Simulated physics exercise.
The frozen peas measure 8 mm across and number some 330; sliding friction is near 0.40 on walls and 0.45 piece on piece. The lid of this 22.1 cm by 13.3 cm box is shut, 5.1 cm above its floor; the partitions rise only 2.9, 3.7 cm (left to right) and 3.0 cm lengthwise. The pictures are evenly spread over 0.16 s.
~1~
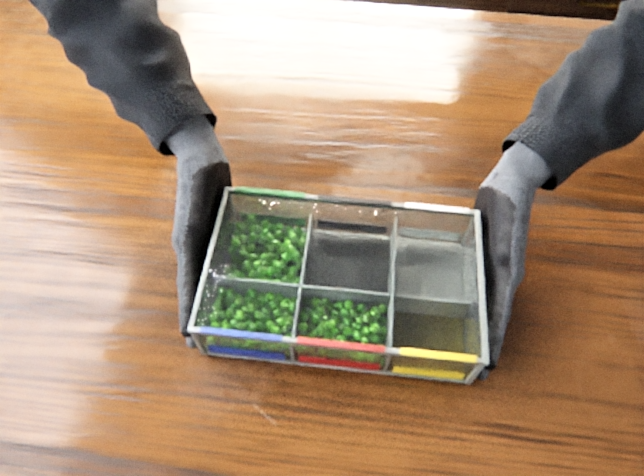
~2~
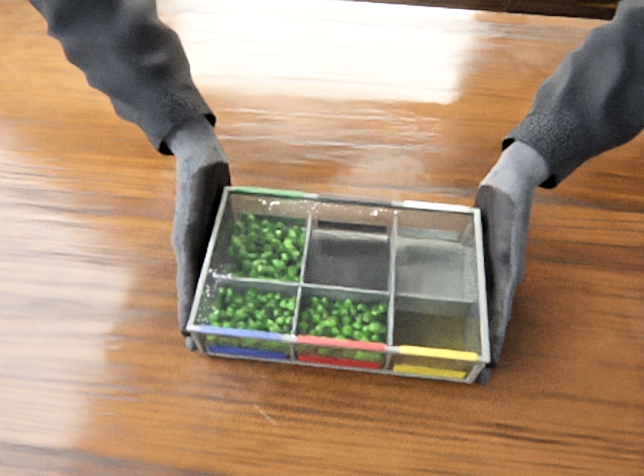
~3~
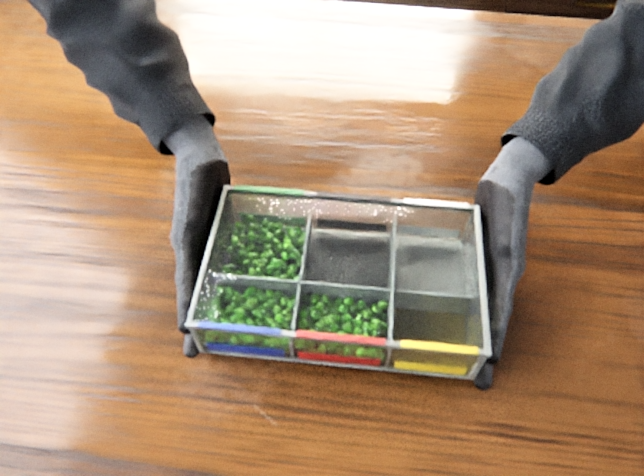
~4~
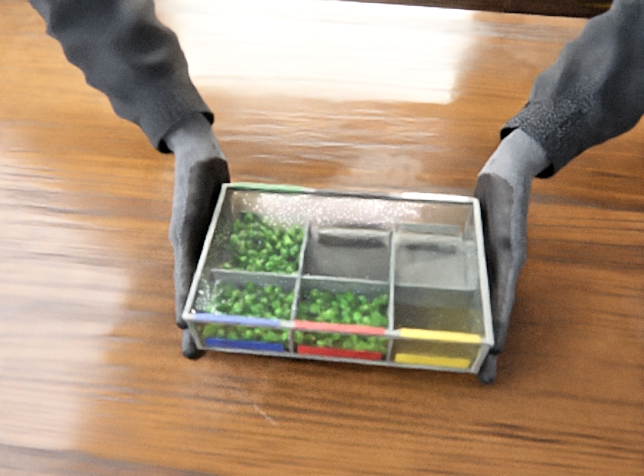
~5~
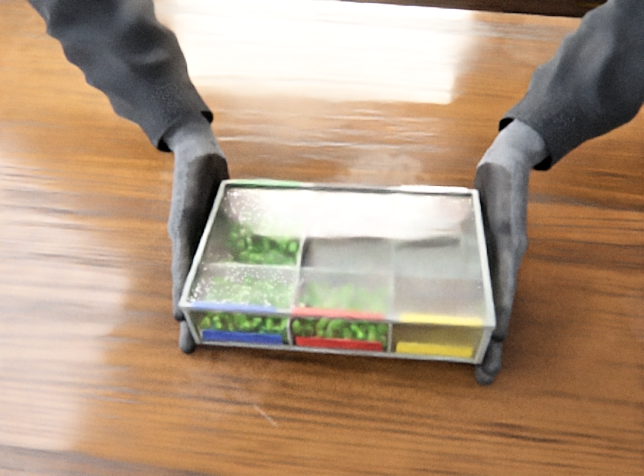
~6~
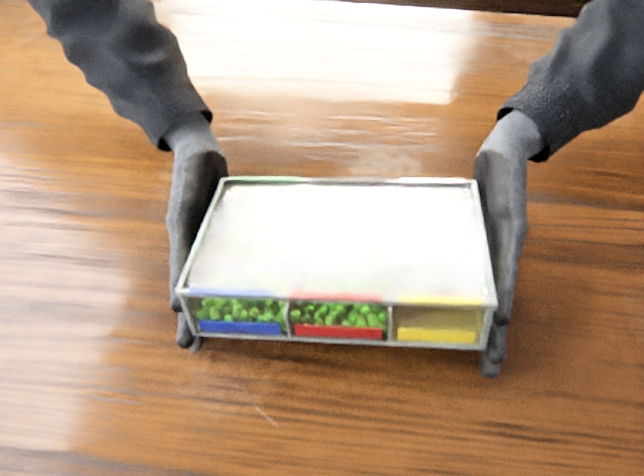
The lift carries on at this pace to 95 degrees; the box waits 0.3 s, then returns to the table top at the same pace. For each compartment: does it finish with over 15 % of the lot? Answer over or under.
Red under, blue under, green over, yellow under, white under, black under.
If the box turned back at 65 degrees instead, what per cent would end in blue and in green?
Blue 30; green 45.
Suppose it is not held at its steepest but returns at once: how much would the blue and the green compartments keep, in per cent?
Blue 10; green 75.
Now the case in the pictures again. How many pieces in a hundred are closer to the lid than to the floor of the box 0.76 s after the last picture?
Roughly 60 per cent.
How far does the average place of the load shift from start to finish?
About 4.5 cm.
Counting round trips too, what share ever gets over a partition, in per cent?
About 50 per cent.
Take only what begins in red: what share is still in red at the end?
About 20 per cent.
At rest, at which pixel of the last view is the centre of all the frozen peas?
Near (266, 249).
Then, 0.76 s after the last picture, tilt 95 degrees; red 10 %, blue 15 %, green 70 %, black 10 %.
Then, 1.26 s after the last picture, tilt 53 degrees; red 5 %, blue 10 %, green 75 %, black 10 %.
Then, 1.83 s after the last picture, tilt 0 degrees; red 5 %, blue 10 %, green 75 %, black 10 %.
In the end, red 5 %, blue 10 %, green 75 %, yellow 0 %, white 0 %, black 10 %.
